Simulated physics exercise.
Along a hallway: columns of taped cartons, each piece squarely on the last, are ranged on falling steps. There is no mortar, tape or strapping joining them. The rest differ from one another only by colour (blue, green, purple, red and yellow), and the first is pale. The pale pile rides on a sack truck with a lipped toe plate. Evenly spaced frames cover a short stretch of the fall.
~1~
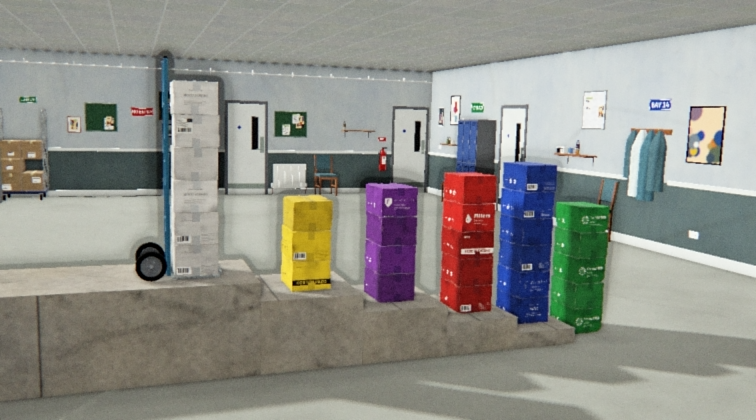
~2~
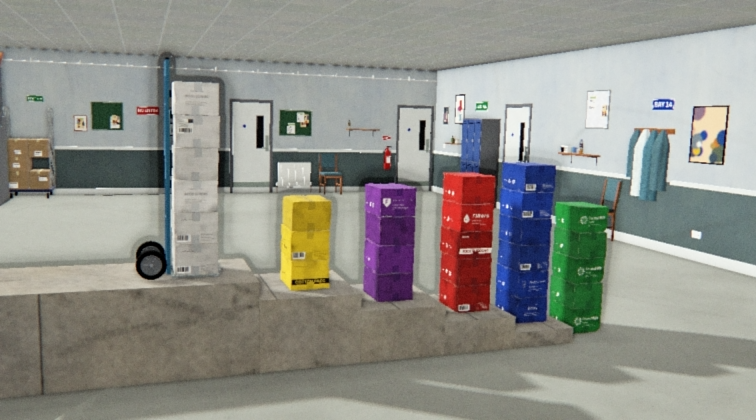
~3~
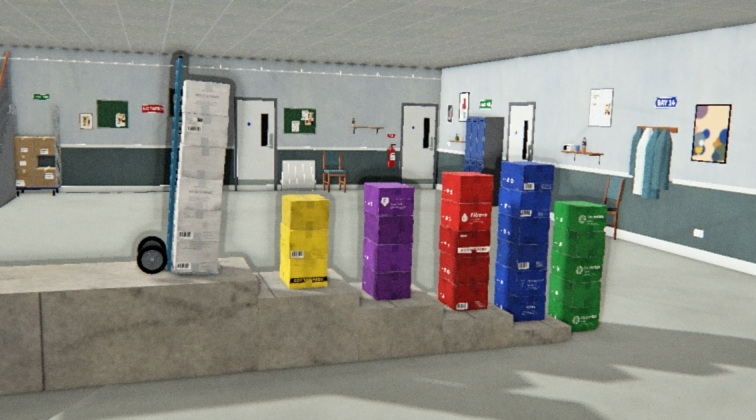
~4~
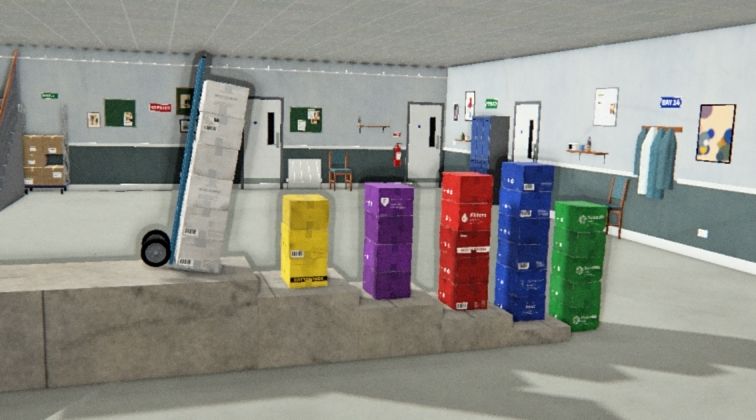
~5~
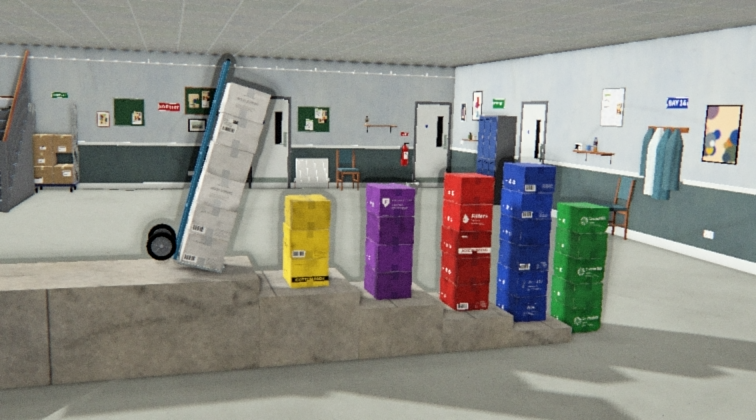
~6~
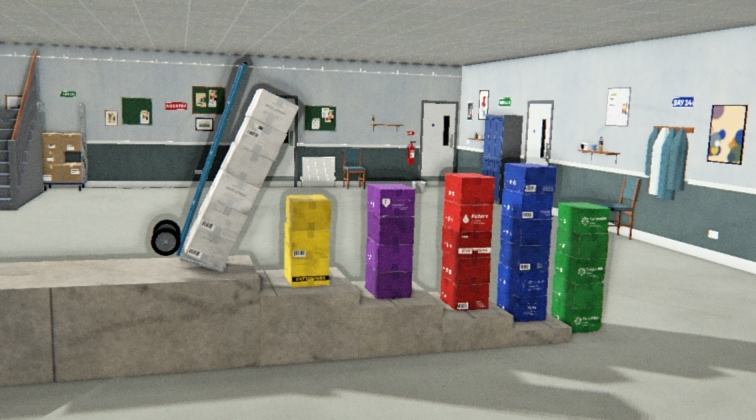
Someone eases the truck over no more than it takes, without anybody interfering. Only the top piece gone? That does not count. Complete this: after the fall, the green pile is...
It is still mostly up.
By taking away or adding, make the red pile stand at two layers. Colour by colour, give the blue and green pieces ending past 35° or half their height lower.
Tally: Blue = 0; green = 0.
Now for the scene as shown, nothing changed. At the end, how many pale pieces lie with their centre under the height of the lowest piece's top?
The answer is 3.
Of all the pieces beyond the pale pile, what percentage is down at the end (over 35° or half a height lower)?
0 %, roughly.
Soon after the last picture, 6 of the pale pile down; none of the 5 green cartons down (0 of 23 in all colours); top green carton unmoved.
A little later, 6 of the pale pile down; none of the 5 green cartons down (0 of 23 in all colours); top green carton unmoved; top purple carton leaning a little.
At rest, 6 of the pale pile down; none of the 5 green cartons down (0 of 23 in all colours); top green carton unmoved; top purple carton leaning clearly. As the last picture would show them, middles, top green carton near (583, 218), top purple carton near (438, 203).
